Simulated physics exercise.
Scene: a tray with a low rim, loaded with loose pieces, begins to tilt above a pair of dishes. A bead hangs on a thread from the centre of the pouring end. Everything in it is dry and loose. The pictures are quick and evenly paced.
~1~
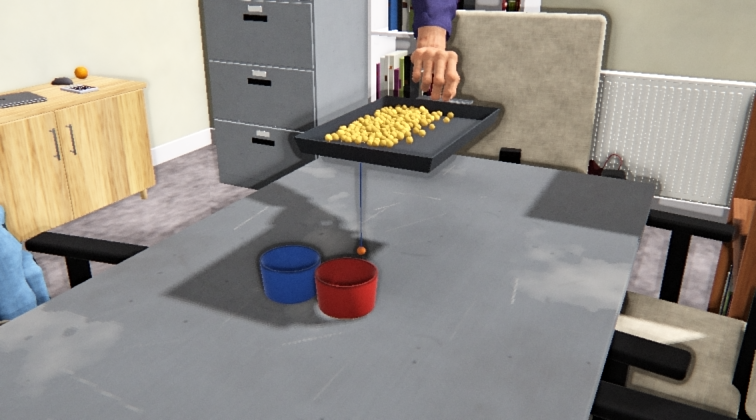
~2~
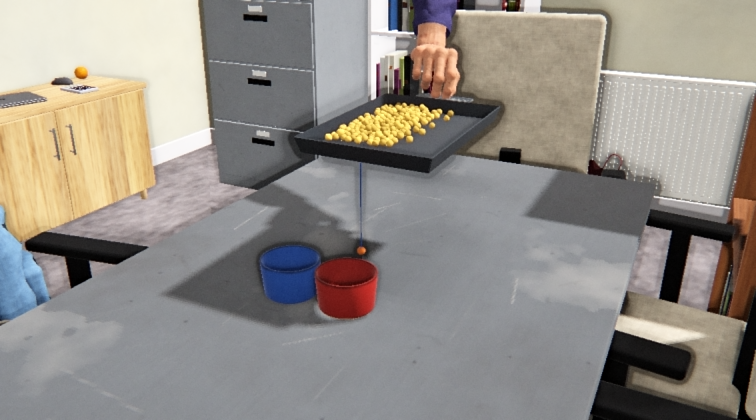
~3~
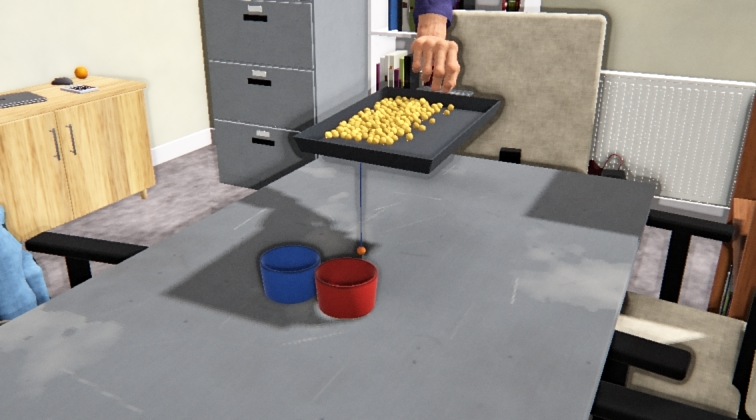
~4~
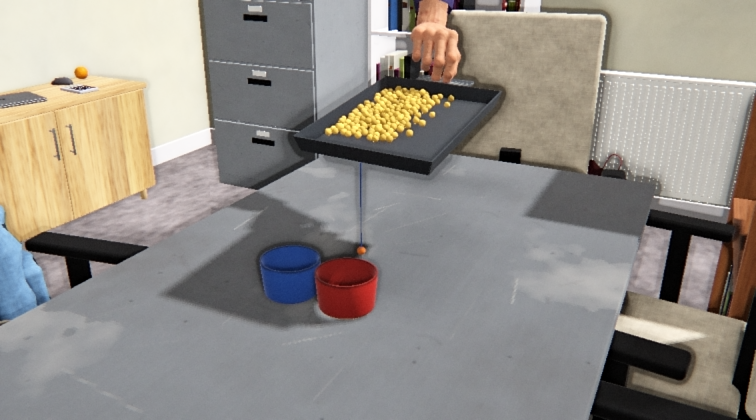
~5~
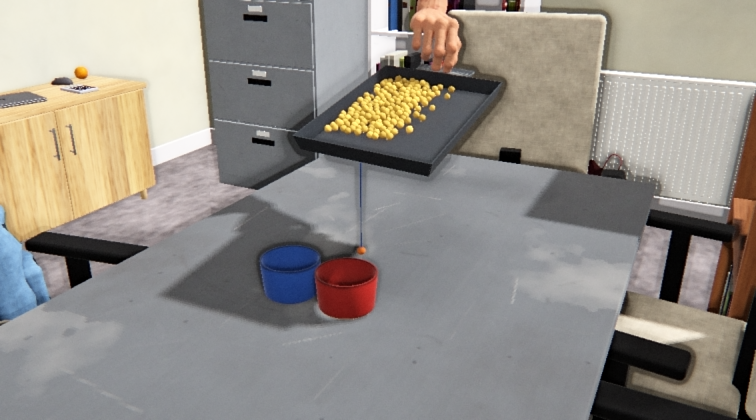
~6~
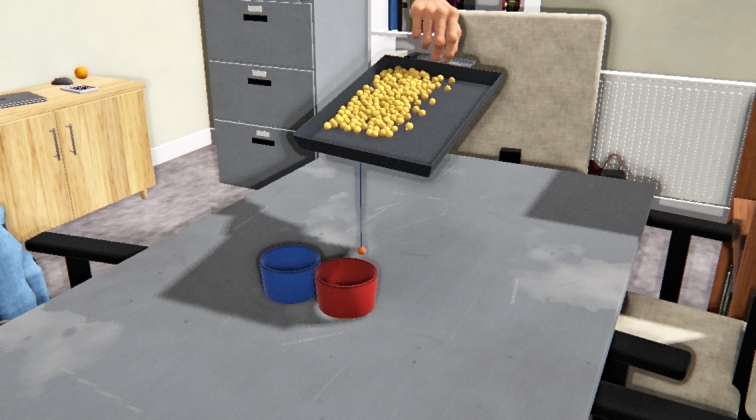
A hand at the end of a purple sleeve grips the far edge of a black tray above a grey table, seen from a still, raised viewpoint in an office-like room. Yellow puffed balls lie loose on the tray, with an orange bead on a thread beneath and blue and red dishes side by side below. The hand raises the far edge, slowly tilting the tray toward the viewer.
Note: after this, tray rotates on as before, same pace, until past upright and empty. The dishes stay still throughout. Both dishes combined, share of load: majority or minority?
Most is lost.
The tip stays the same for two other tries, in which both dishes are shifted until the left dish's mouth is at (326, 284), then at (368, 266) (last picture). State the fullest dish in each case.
Result, try one: The right of the two; try two: The right of the two.
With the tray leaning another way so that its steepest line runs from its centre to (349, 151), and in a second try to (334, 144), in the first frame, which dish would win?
Try one: The leftmost dish. Try two: The leftmost dish.
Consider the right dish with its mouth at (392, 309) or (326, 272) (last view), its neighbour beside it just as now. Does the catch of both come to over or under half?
For the two places in order: A minority share, a minority share.
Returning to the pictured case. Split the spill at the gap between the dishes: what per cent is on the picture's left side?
Roughly 10 percent.
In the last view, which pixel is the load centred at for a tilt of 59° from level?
The load is centred about (388, 153).
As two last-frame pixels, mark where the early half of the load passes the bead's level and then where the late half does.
Near (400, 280) to start, and near (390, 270) afterwards.
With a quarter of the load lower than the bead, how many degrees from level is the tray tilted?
Approx. 95° from level.
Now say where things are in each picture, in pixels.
The first picture shows corners of the pouring end near (301, 136) and (429, 156), level; middle of the load near (387, 123), puffed corn balls; left dish near (274, 284); right dish near (331, 299); bead on its thread near (361, 251).
The second picture shows corners of the pouring end near (301, 136) and (429, 156), level; middle of the load near (387, 121).
The third picture shows corners of the pouring end near (300, 136) and (429, 157), tipped barely, lowest at the right corner; middle of the load near (387, 117).
The fourth picture shows corners of the pouring end near (300, 135) and (429, 159), tipped a little, lowest at the right corner; middle of the load near (387, 111).
The fifth picture shows corners of the pouring end near (300, 134) and (429, 160), tipped a little, lowest at the right corner; middle of the load near (387, 104).
The sixth picture shows corners of the pouring end near (299, 134) and (428, 162), tipped a little, lowest at the right corner; middle of the load near (386, 99); left dish near (274, 284); right dish near (331, 299).
Shortly afterwards, tray tipped steeply; all but a few on the tray; only a few in the right dish; a little outside both; only a few in the air.
Next, tray tipped right over; near half on the tray; only a few in the right dish; near a quarter outside both; near a quarter in the air.
Some moments later, tray tipped past a quarter turn; a little in the right dish; the bulk outside both.
In the end, tray tipped past a quarter turn; a little in the right dish; none at all in the left dish; the bulk outside both.
